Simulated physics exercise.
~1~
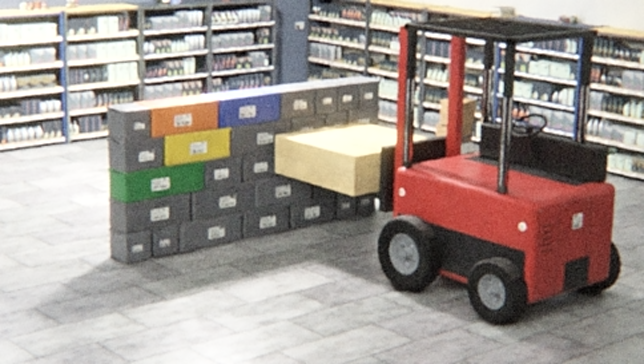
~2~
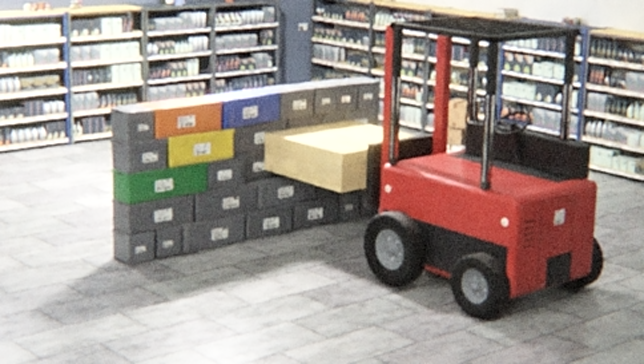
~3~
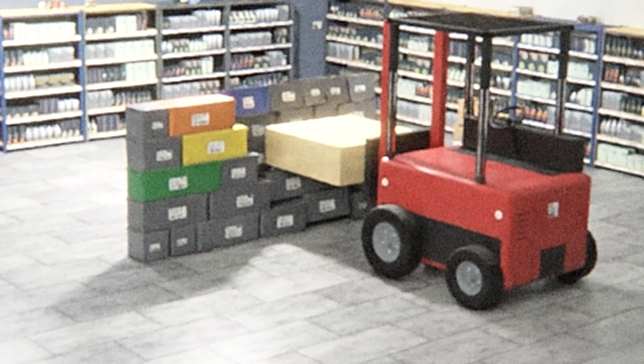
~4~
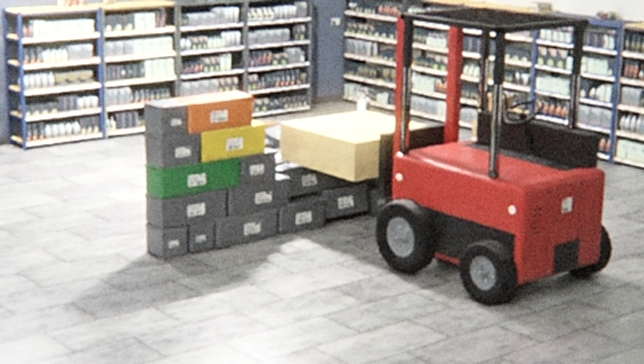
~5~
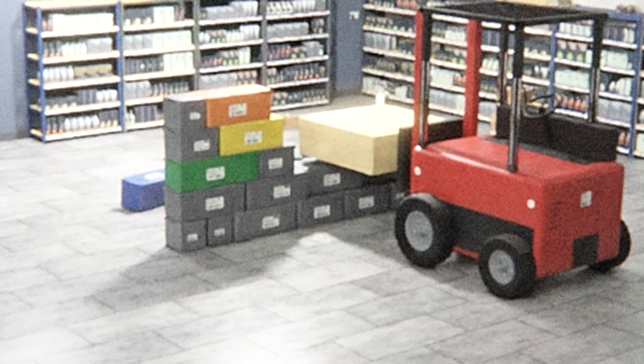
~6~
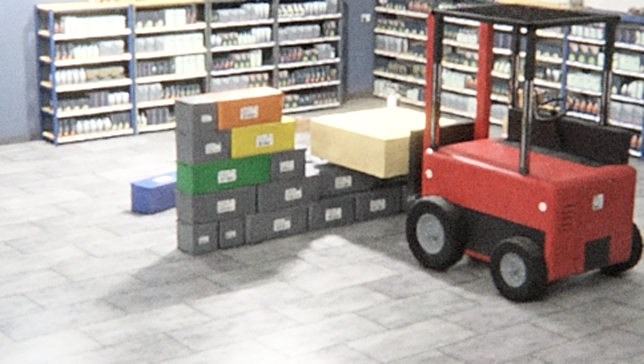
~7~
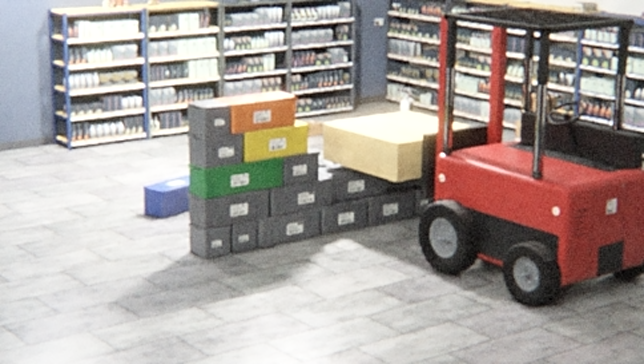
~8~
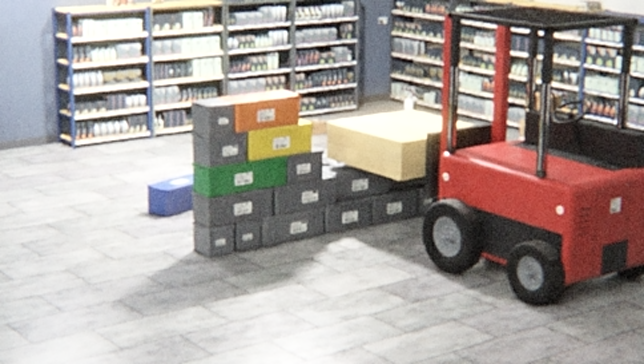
A red forklift pushed a big pale box on its raised forks into a wall of stacked totes, toppling the upper far part backward. The blue tote ended up on the floor behind, while the orange, yellow and green ones stayed stacked.
